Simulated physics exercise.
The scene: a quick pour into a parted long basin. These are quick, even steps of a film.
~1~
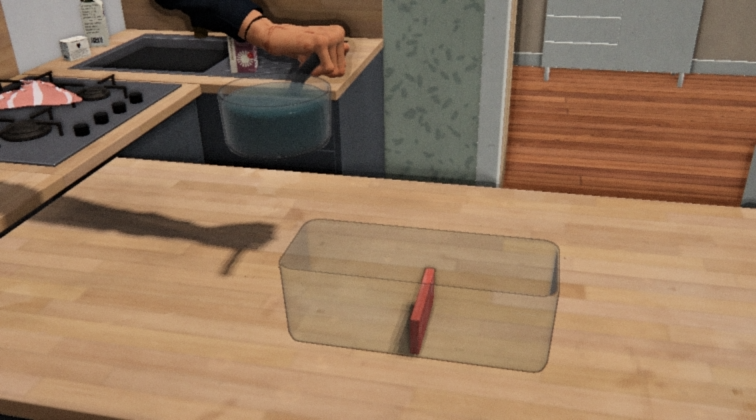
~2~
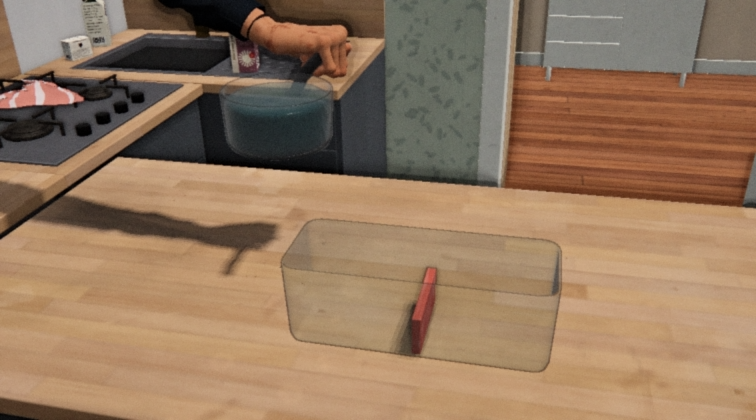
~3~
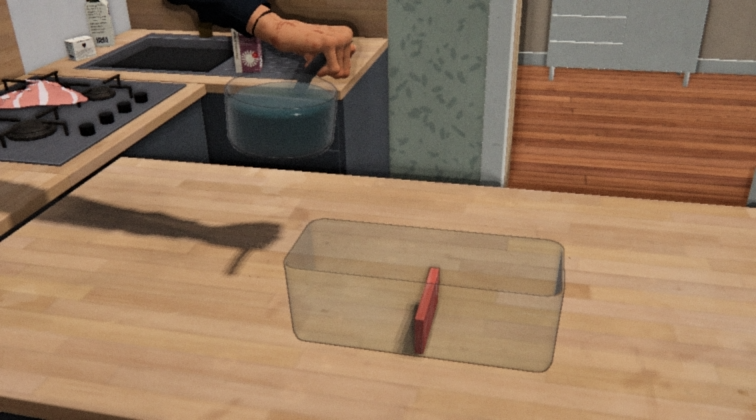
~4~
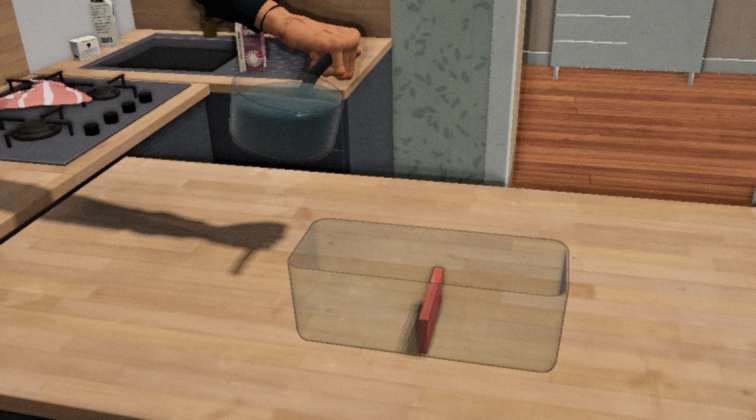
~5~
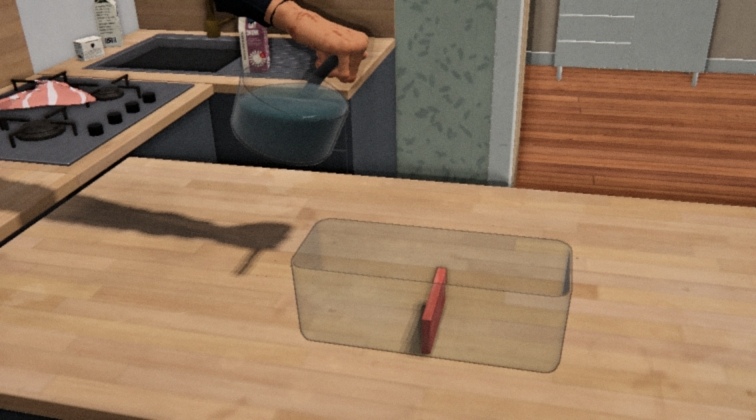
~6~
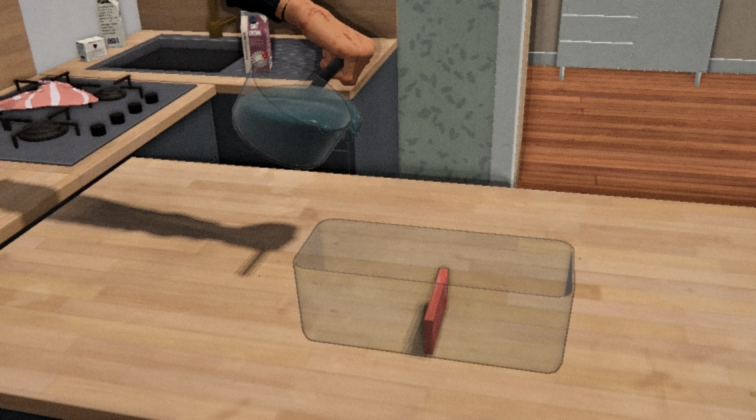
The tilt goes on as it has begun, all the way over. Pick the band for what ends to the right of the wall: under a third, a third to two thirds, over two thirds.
It comes to under a third.
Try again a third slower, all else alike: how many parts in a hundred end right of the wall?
Some 0 per cent.
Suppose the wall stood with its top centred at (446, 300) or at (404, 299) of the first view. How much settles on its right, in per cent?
Roughly 5 per cent, and 25 per cent.
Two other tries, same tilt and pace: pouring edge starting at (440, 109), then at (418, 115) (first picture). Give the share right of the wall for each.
The first gives 95 %, the second 85 %.
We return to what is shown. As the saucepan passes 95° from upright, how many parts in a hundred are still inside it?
It comes to 20 per cent or so.
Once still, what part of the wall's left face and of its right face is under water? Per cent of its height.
Left: 60 %. Right: 0 %.
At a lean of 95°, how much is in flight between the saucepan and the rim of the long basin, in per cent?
It comes to 45 per cent or so.
A moment on, the saucepan is tipped on its side and 21 per cent is still to pour, 33 is left of the wall and 0 right of it.
Next, the saucepan is tipped right over and 2 per cent is still to pour, 84 is left of the wall and 1 right of it.
Then the saucepan is tipped right over and 0 per cent is still to pour, 96 is left of the wall and 2 right of it.
Later the saucepan is tipped right over and 0 per cent is still to pour, 96 is left of the wall and 2 right of it.
Finally, 96 per cent lies left of the wall, 2 right of it and 2 outside.
